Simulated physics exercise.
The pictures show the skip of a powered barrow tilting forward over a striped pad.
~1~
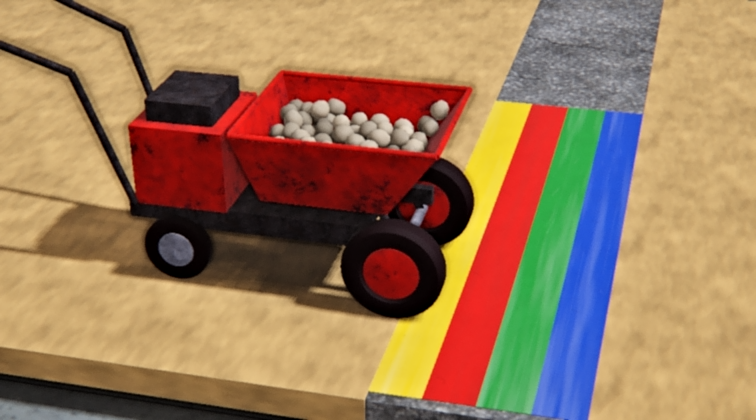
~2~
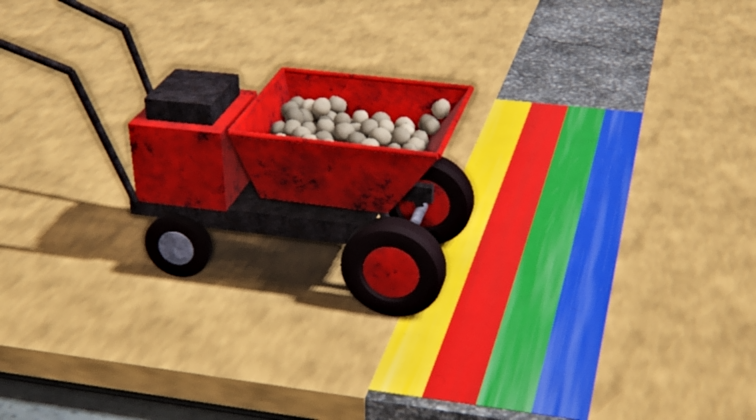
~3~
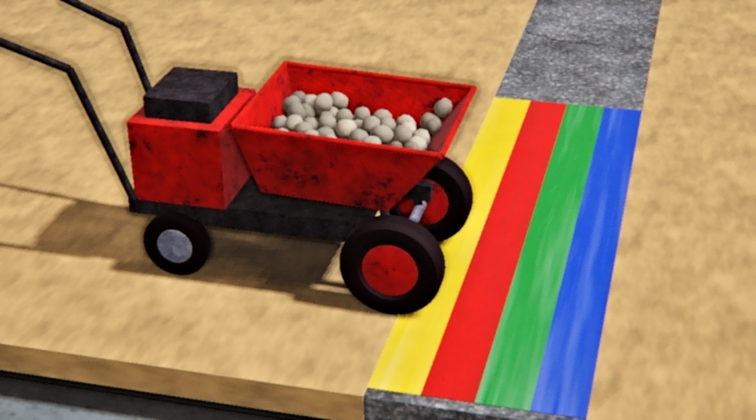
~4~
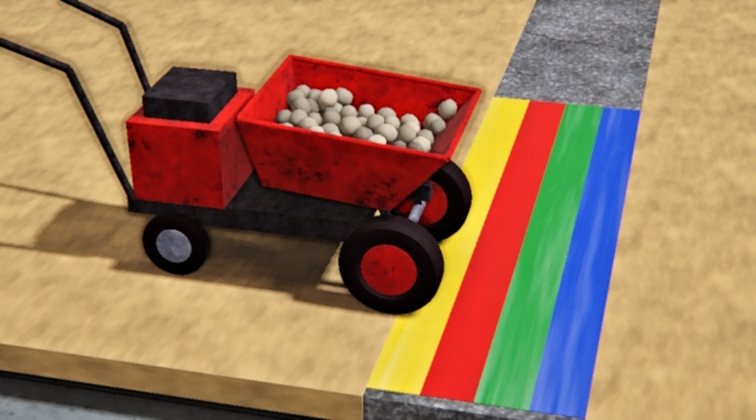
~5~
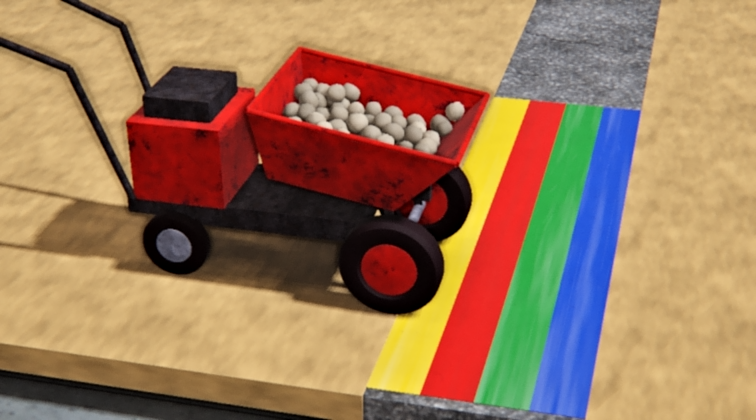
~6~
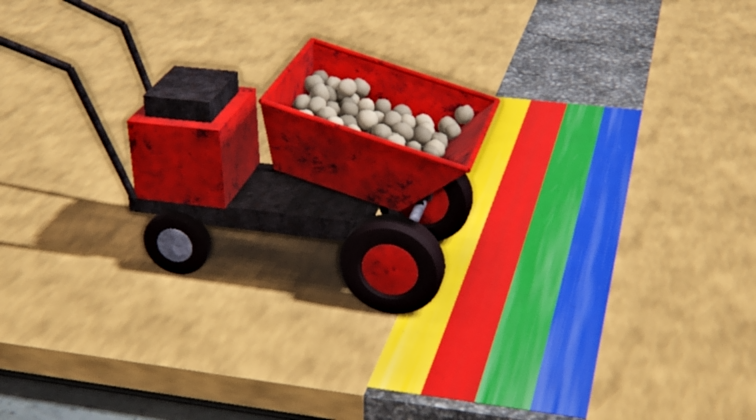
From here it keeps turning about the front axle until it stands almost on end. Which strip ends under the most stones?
The blue one gets the largest share.
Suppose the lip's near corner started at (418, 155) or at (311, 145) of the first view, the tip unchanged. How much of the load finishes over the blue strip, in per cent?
First some 40, then 10 per cent.
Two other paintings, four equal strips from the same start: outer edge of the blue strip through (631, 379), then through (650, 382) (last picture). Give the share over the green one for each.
About 30 and 40 per cent.
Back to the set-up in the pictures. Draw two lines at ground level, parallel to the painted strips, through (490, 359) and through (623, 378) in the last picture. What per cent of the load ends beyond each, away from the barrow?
In turn 90 and 30 in a hundred.
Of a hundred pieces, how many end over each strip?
In per cent, yellow strip 0, red strip 0, green strip 15 and blue strip 35.
Shortly afterwards, skip tipped steeply; the whole lot in the skip.
Next, skip tipped right over; the bulk in the skip; only a few over the green strip; a little over the blue strip.
Some moments later, skip tipped right over; near a quarter in the skip; a little over the green strip; near a third over the blue strip; near a third off the paint.
In the end, skip tipped right over; a little in the skip; none at all over the yellow strip; none at all over the red strip; a little over the green strip; near a third over the blue strip; near a third off the paint.
